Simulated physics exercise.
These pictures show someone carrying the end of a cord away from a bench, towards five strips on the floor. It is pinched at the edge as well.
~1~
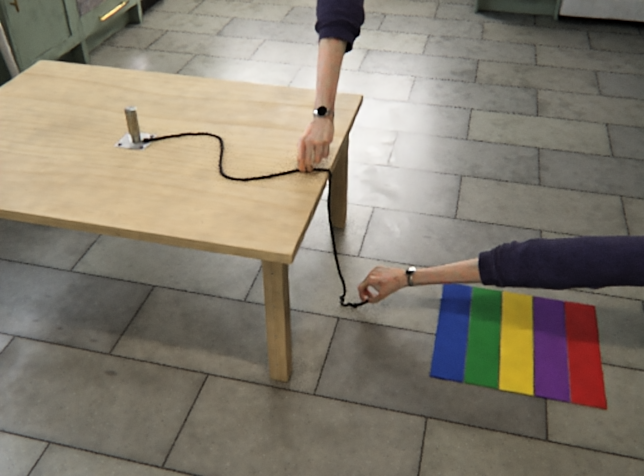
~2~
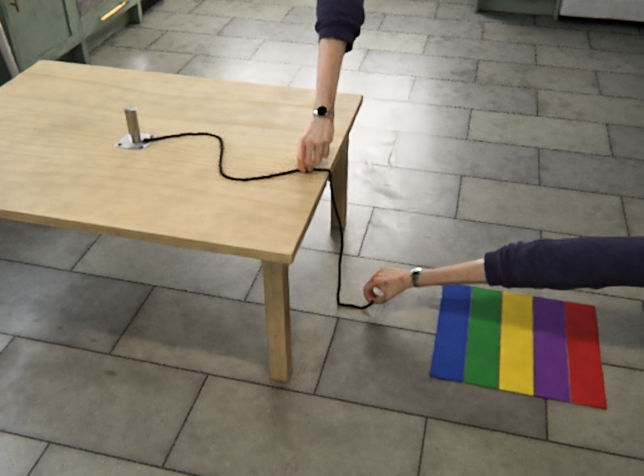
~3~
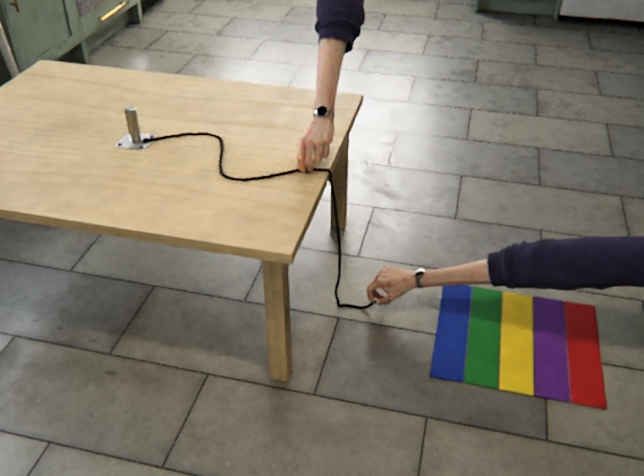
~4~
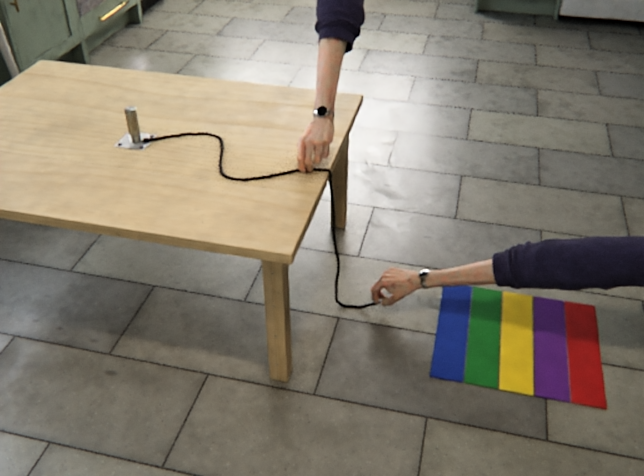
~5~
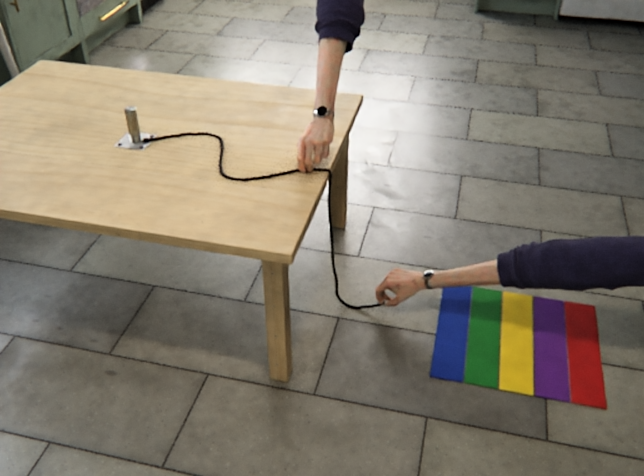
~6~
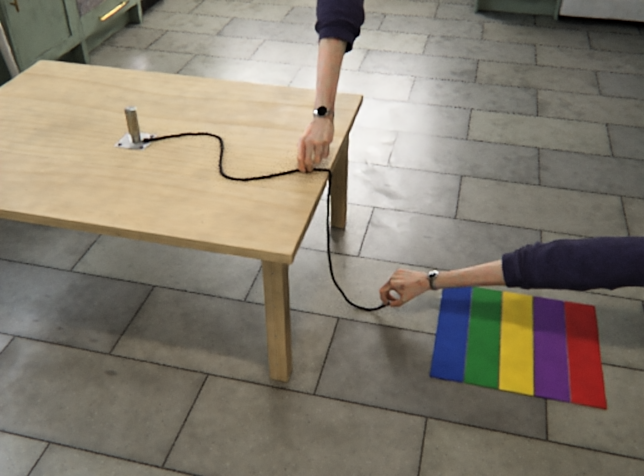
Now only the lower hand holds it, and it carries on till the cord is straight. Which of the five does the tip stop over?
Over purple.
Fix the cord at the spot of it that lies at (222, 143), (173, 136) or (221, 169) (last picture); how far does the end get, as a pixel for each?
Try by try, around (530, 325), (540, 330) and (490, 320).
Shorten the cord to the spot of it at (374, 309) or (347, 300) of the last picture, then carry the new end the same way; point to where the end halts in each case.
About (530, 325) and (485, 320).
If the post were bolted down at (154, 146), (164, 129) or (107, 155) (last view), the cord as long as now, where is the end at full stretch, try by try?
In that order: (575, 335), (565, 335) and (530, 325).
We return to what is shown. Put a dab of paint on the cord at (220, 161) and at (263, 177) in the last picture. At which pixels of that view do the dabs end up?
About (263, 161), and the other about (329, 175).
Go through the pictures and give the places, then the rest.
The first frame shows end (367, 300); blue (448, 360); green (482, 366); yellow (516, 372); purple (551, 379); red (587, 385).
The second frame shows end (373, 300); cord through (178, 136) (222, 152) (249, 179) (327, 172) (342, 236) (339, 289).
The third frame shows end (376, 301).
The fourth frame shows end (380, 302); cord through (178, 136) (222, 152) (249, 179) (327, 172) (334, 235) (336, 289).
The fifth frame shows end (385, 302).
The sixth frame shows end (389, 303); cord through (178, 136) (222, 152) (249, 179) (327, 172) (328, 235) (339, 288).
A little later, end near (485, 319); over green.
Next, end near (527, 326); over yellow.
When it is tight, end near (552, 330); over purple. The end stops over the purple strip.
